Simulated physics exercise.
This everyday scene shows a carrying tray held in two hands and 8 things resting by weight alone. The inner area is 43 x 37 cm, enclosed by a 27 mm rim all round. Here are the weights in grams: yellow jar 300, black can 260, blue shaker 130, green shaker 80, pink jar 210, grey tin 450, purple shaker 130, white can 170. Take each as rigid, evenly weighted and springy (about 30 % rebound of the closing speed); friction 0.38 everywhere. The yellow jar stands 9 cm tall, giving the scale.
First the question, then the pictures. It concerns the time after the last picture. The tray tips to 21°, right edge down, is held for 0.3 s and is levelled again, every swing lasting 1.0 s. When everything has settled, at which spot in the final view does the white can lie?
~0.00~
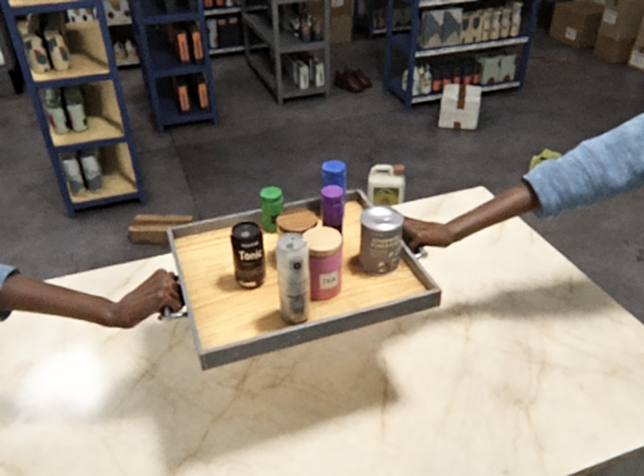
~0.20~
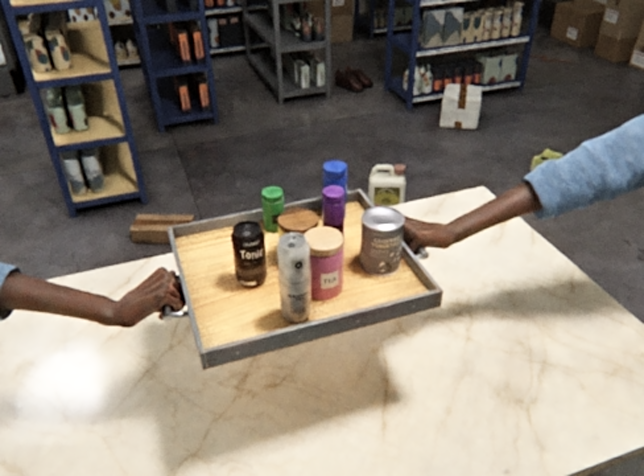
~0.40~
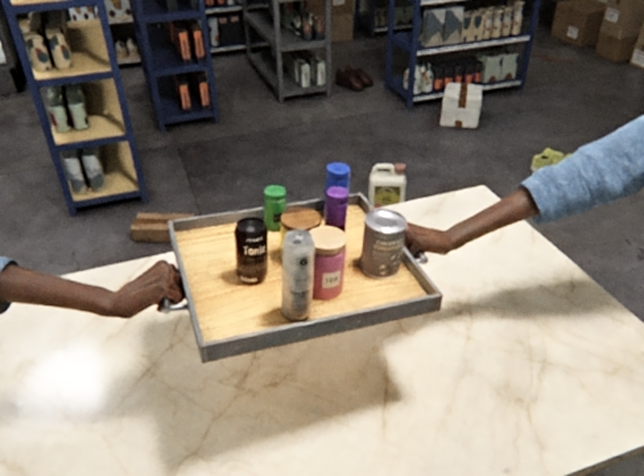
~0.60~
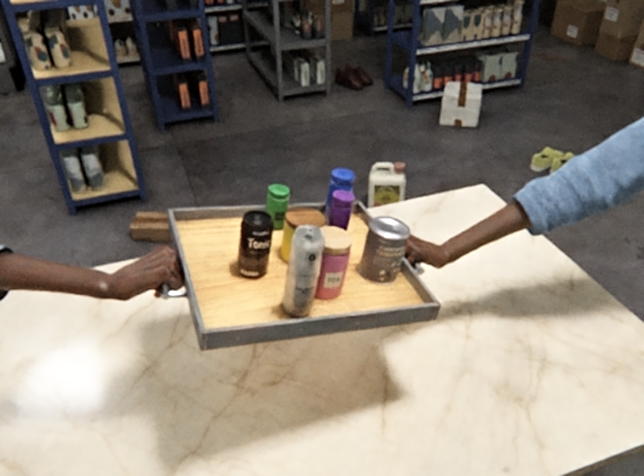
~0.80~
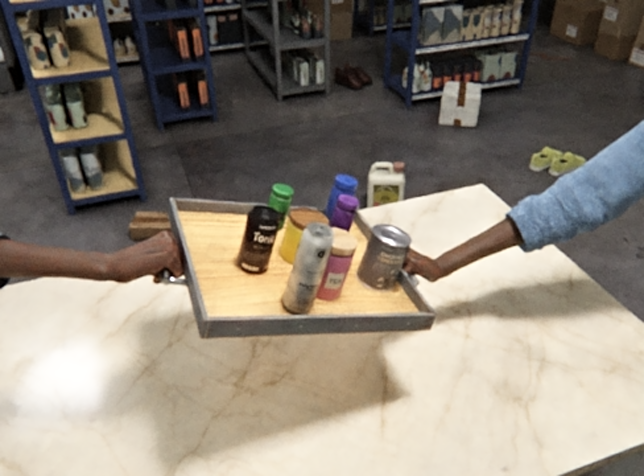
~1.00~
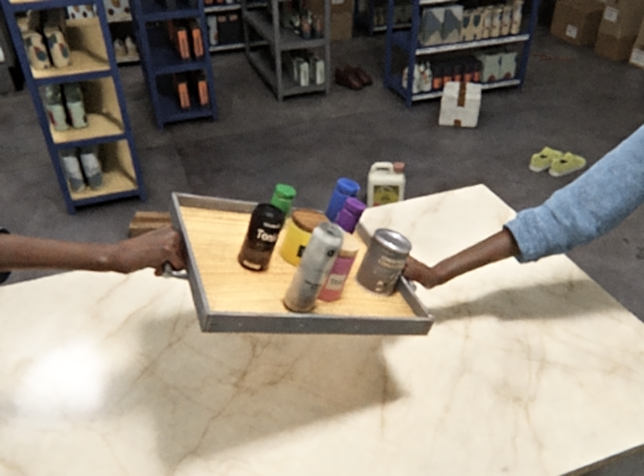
(382, 280).
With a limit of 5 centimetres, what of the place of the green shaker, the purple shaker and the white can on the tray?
First, the green shaker stays in its position; second, the purple shaker is moved away; third, the white can is moved away.
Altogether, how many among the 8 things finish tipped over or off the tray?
My answer is 2.
By 1.30 s, tray tilted 21°, right edge down; white can rocked 66° off its seat near (358, 291); purple shaker rocked 71° off its seat; pink jar 2 cm from its spot.
By 1.60 s, tray tilted 19°, right edge down; white can on its side near (381, 297); purple shaker rocked 72° off its seat; pink jar 6 cm from its spot.
When it is over (3.6 s), lying over on the tray, purple shaker and white can; not toppled but over 5 cm from the start, pink jar; the other 5 within 5 cm of the start. End places, in pixels of the last picture, white can near (382, 280).
